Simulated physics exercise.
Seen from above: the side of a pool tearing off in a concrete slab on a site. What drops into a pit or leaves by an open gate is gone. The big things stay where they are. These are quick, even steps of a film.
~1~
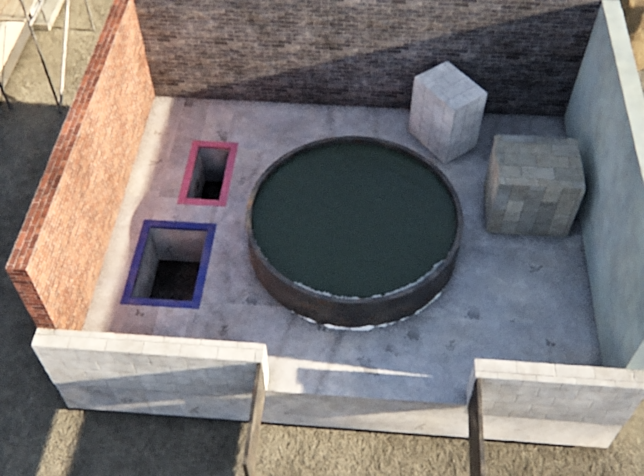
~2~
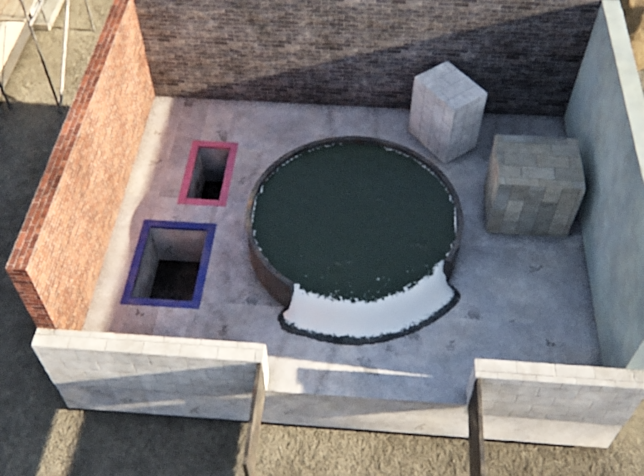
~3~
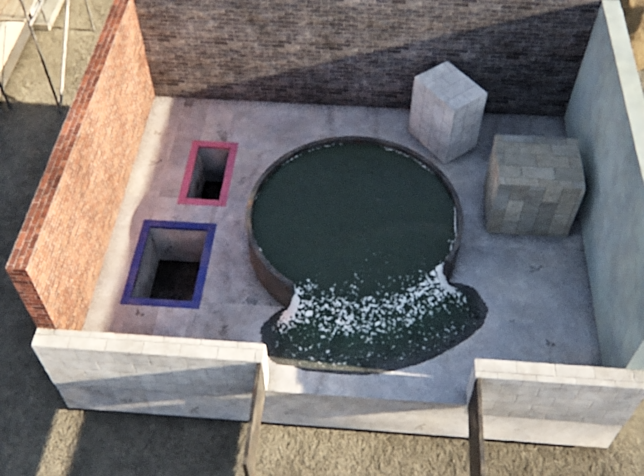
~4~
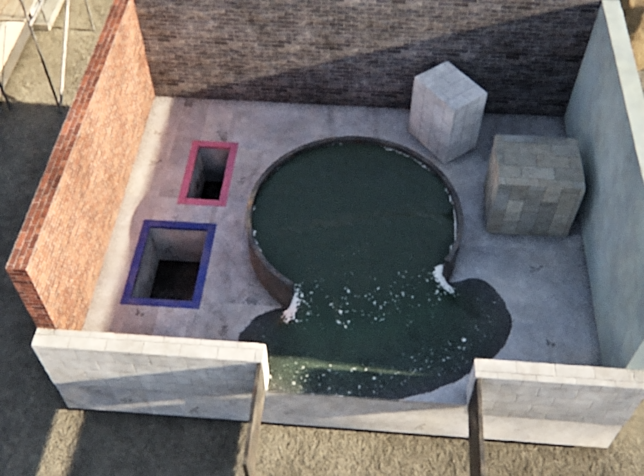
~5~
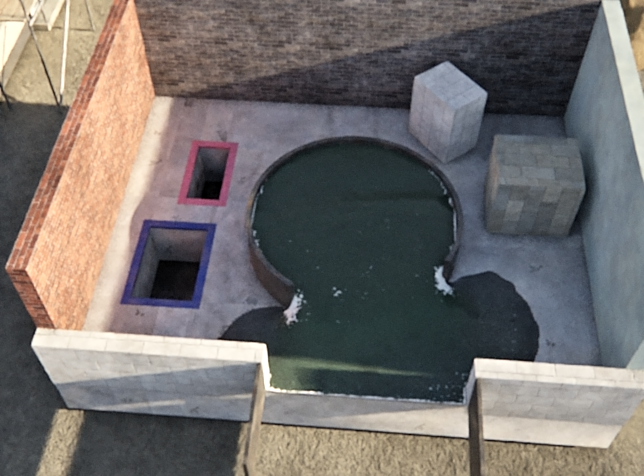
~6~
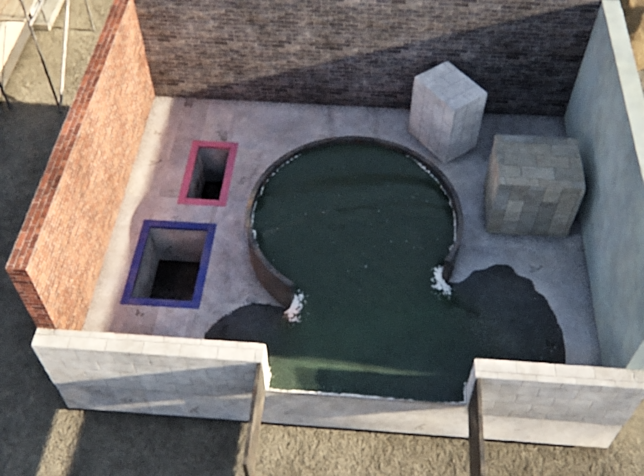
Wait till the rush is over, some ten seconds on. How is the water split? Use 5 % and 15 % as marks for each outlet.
One by one: The gate takes above 15 %; the blue pit takes not even 5 %; the pink pit takes not even 5 %.
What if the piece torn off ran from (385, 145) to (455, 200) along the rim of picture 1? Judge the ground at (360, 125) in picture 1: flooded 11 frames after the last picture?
There: Under water.
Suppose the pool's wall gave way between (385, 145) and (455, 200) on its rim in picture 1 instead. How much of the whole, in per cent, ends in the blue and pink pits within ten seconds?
Per cent: Blue 8, pink 10.
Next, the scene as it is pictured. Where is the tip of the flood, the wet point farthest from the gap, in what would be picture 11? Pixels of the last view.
Close to (74, 360).
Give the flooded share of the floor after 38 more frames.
Close to 50 %.
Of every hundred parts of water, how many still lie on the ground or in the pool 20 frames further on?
Roughly 56 per cent.
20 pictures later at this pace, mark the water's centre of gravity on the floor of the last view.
Close to (383, 268).
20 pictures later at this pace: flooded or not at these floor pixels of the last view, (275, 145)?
There: Clear.
A moment on, water covers 25 % of the floor; the gate 12 %, the blue pit 0 %, the pink pit 0 %.
Next, water covers 35 % of the floor; the gate 27 %, the blue pit 0 %, the pink pit 0 %.
Then, water covers 40 % of the floor; the gate 44 %, the blue pit 0 %, the pink pit 0 %.
Later, water covers 50 % of the floor; the gate 59 %, the blue pit 1 %, the pink pit 0 %.
In the end, water covers 55 % of the floor; the gate 70 %, the blue pit 2 %, the pink pit 0 %.
